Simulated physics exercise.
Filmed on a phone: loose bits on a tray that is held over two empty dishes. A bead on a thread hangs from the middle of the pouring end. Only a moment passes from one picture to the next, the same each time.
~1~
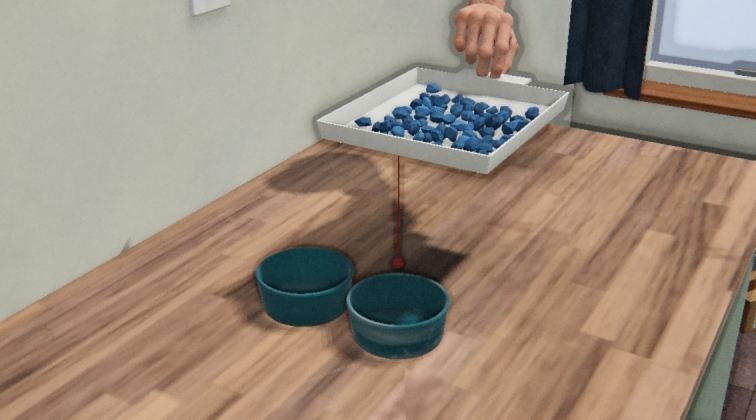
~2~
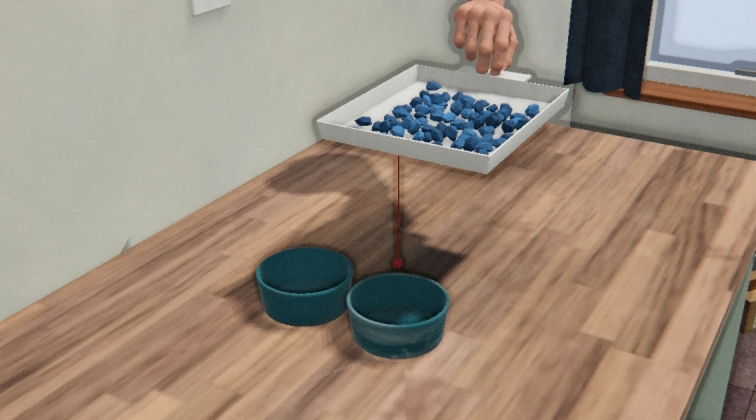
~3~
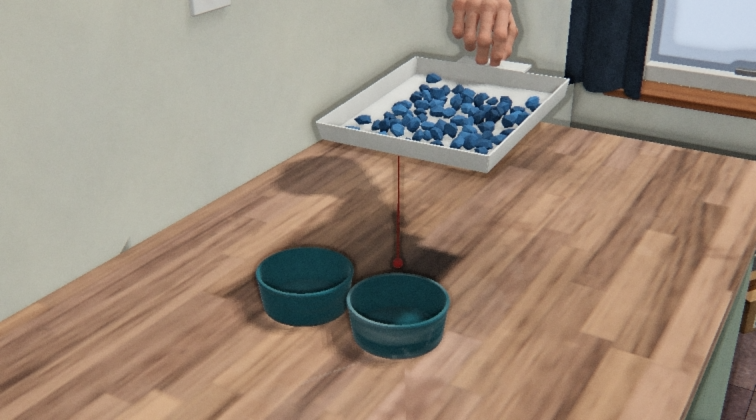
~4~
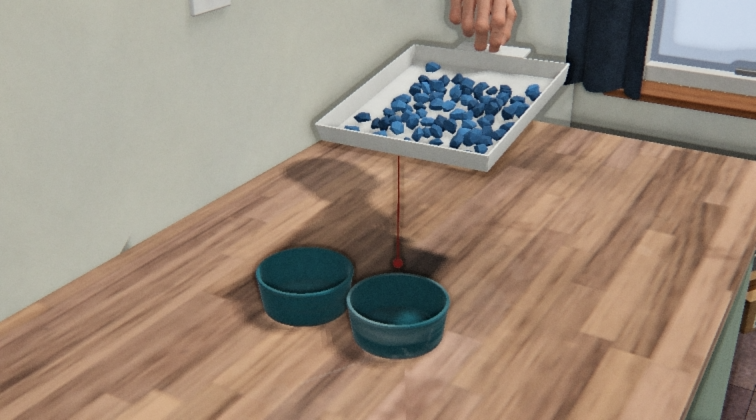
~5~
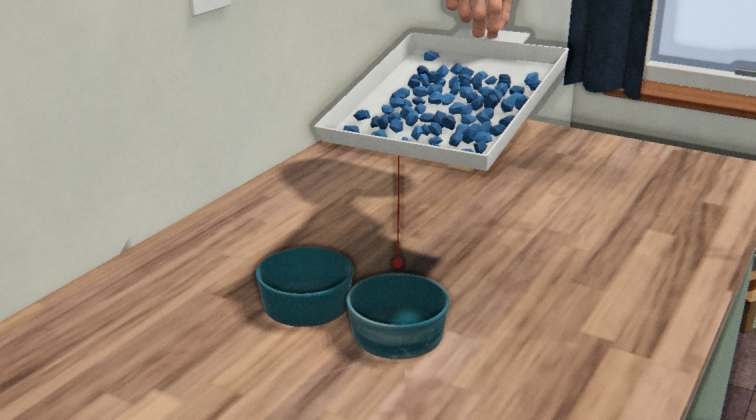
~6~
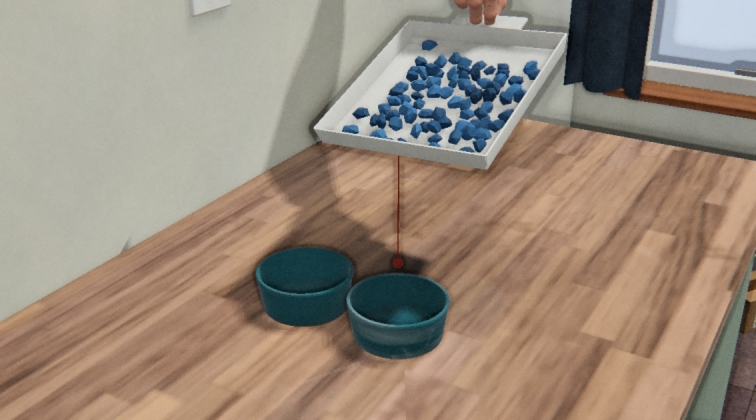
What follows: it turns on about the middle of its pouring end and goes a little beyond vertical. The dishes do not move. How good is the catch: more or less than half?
In the dishes lies over half of it.
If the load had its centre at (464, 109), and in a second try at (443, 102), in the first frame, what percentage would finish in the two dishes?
Near 80 % and 70 %.
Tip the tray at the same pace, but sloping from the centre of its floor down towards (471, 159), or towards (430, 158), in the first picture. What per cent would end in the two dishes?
The first gives 20 %, the second 40 %.
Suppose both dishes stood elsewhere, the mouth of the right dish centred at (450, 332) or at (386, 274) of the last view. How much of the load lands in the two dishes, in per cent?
Roughly 60 per cent, and 20 per cent.
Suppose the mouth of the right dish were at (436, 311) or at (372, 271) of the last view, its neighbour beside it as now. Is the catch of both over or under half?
The first try: Above a half. The second: The smaller part.
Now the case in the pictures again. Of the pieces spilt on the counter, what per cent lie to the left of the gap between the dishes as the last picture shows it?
It comes to 60 per cent or so.
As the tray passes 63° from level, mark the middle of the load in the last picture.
Close to (403, 111).
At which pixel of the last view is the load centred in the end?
Roughly at (366, 324).
Shortly afterwards, tray tipped steeply; the whole lot on the tray.
Next, tray tipped past a quarter turn; near two thirds on the tray; a little in the right dish; only a few in the left dish; a little outside both; near a quarter in the air.
Some moments later, tray tipped past a quarter turn; near a third in the right dish; near a third in the left dish; near a third outside both.
In the end, tray tipped past a quarter turn; near a third in the right dish; near a third in the left dish; near a third outside both.
